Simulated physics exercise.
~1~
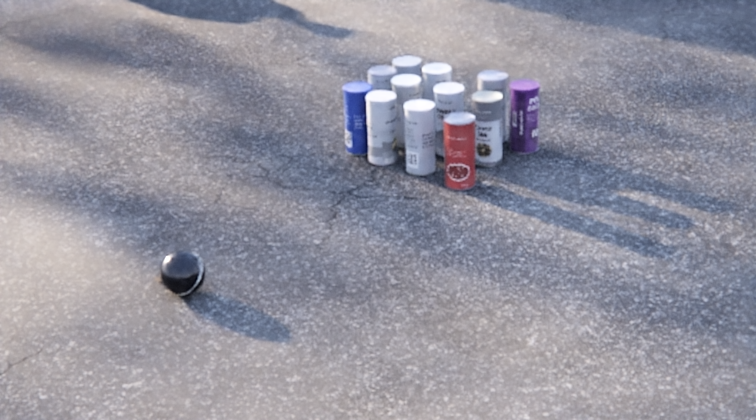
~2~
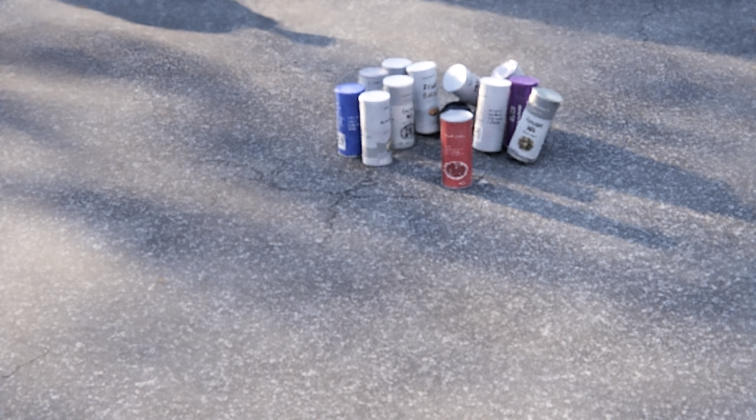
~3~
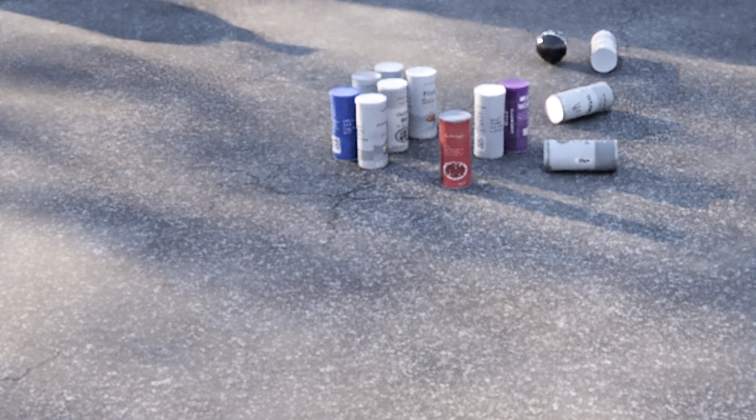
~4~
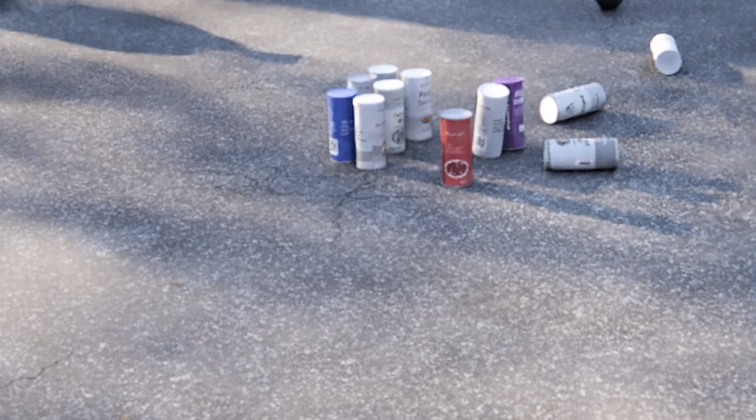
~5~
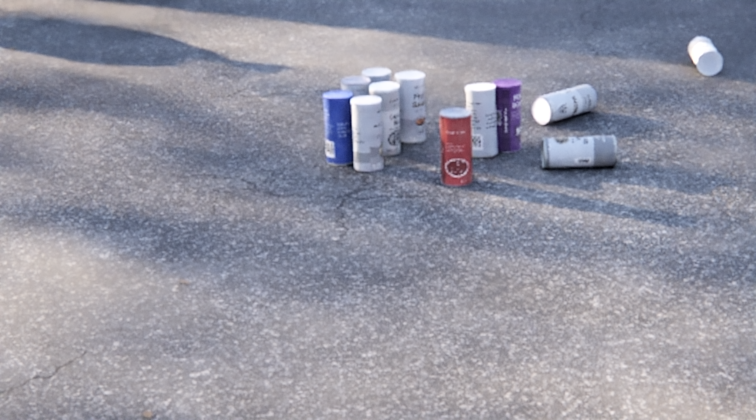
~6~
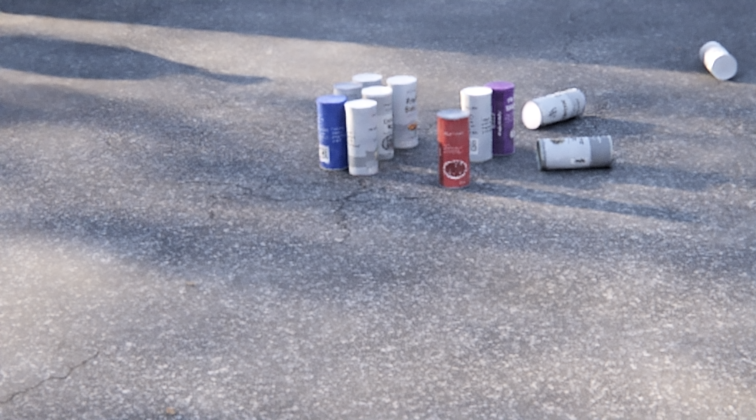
A dark ball rolls into the grouped canisters, knocks three over, and leaves the red one standing.
